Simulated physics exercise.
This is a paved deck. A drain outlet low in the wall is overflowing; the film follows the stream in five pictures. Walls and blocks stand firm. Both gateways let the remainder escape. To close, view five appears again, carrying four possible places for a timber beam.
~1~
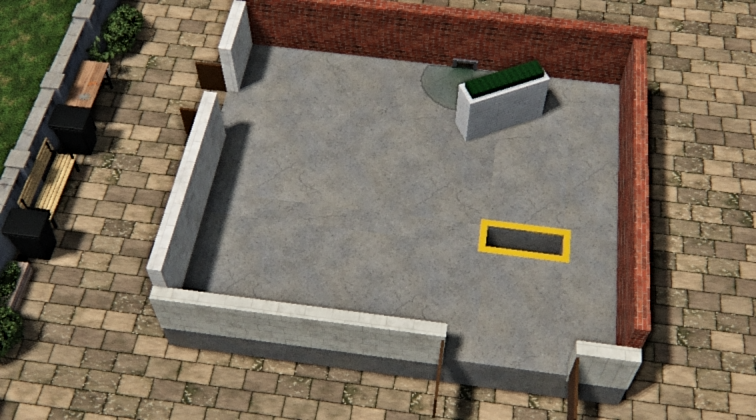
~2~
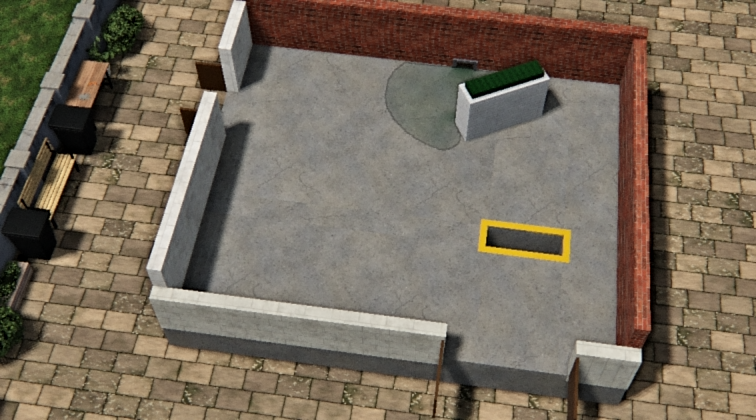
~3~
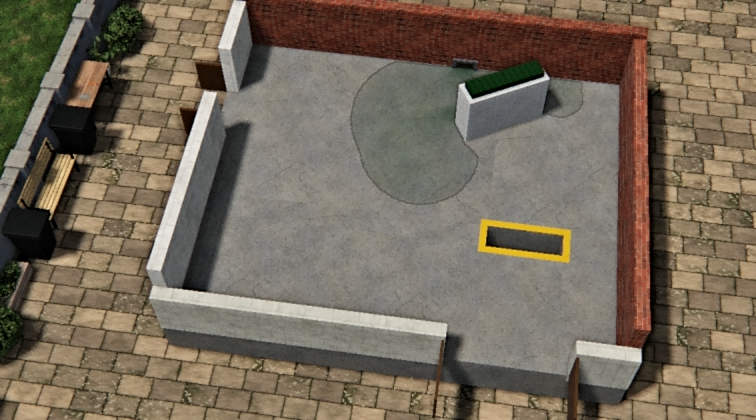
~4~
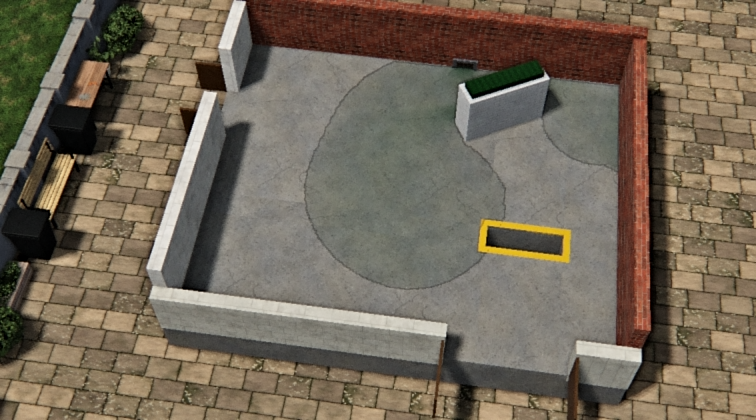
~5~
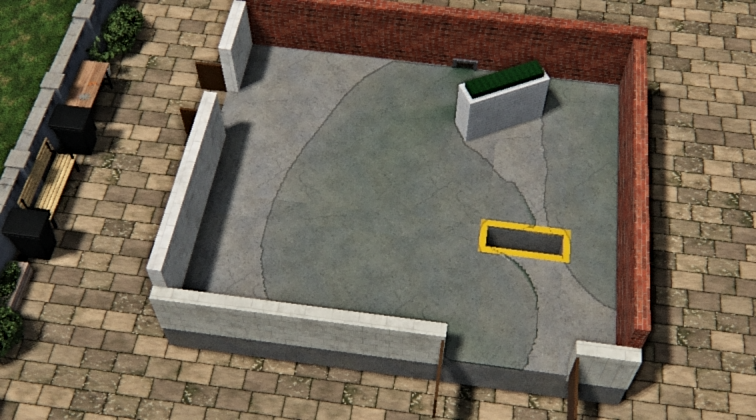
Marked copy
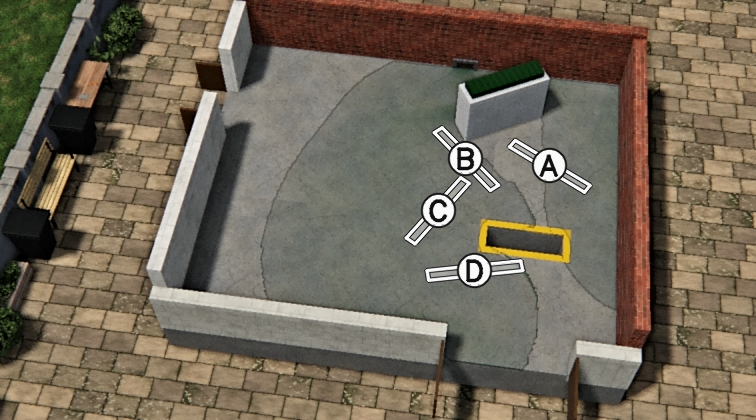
A paved deck enclosed by low walls, brick along the back and right and pale along the left and front, is seen from a high, fixed viewpoint. A white planter topped with green stands near the back wall, a yellow-edged drain pit lies right of centre, and benches line the left. Water spreads from the back wall around the planter, widening forward and reaching the pit.
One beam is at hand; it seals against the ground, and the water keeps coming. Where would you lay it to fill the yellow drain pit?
I would pick position D.
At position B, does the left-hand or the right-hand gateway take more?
The right gate.
In white, A from (512, 143) to (587, 188); B from (438, 130) to (494, 187); C from (410, 240) to (464, 180); D from (427, 275) to (521, 265).
For position A, about 10 % of the stream goes into the yellow drain pit, about 89 % out by the gates.
For position B, about 12 % of the stream goes into the yellow drain pit, about 87 % out by the gates.
For position C, about 10 % of the stream goes into the yellow drain pit, about 89 % out by the gates.
For position D, about 21 % of the stream goes into the yellow drain pit, about 78 % out by the gates.
